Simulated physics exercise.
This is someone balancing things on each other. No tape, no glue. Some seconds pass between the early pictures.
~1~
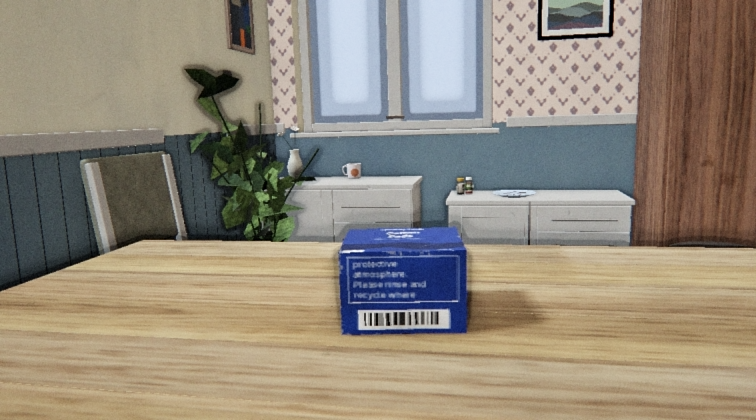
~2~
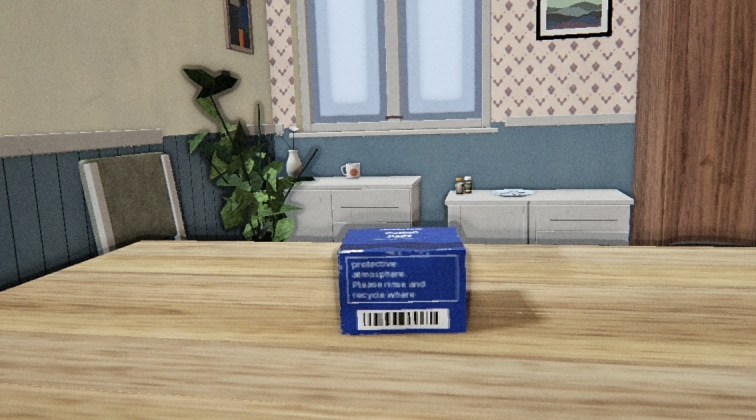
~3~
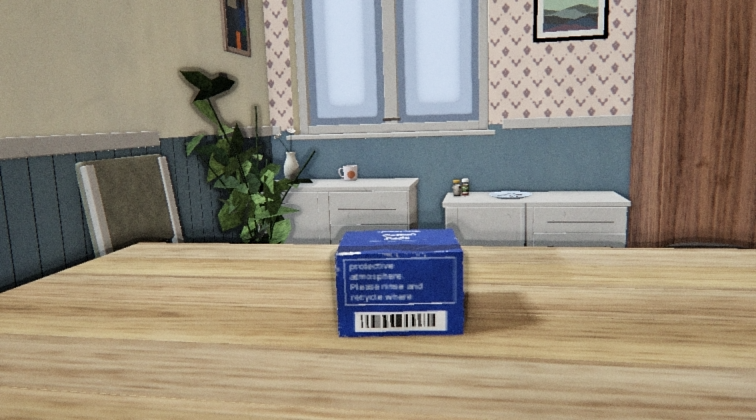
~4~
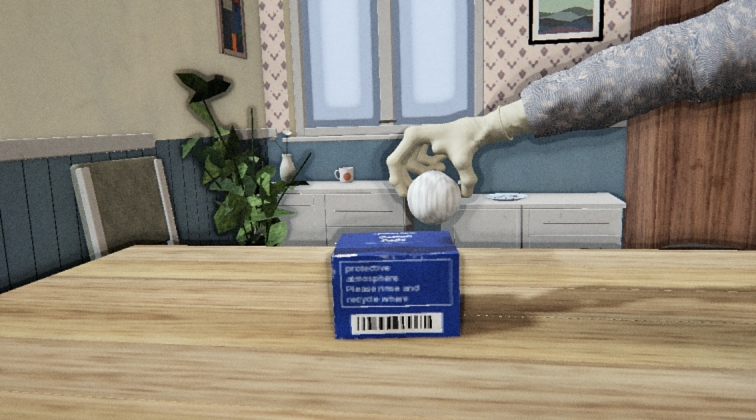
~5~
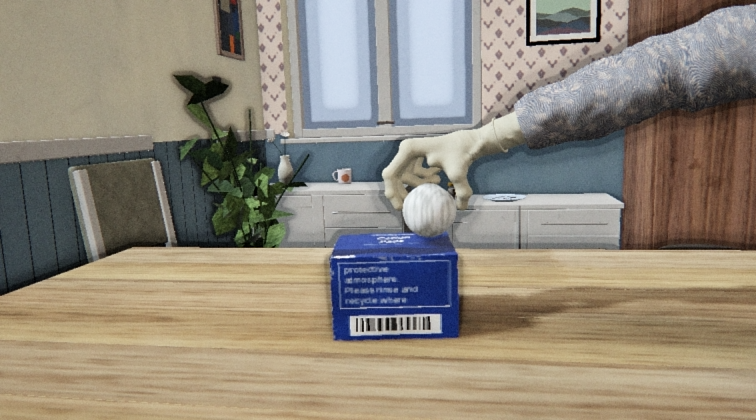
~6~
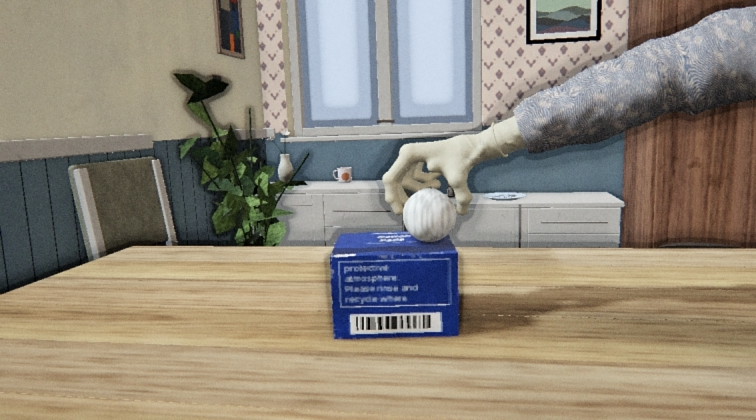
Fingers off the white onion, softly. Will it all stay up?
Here the pile keeps its balance.
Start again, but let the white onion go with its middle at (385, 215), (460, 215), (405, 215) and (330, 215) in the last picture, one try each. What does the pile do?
In the first case it keeps its balance; in the second case it loses its balance; in the third case it holds; in the fourth case it comes apart.
Then, 0.70 s after the last picture, nothing has stirred.
Then, 1.40 s after the last picture, white onion resting near (430, 215).
At rest, both in place. Seen from the same camera at the end, white onion near (430, 215). The pile stays up.
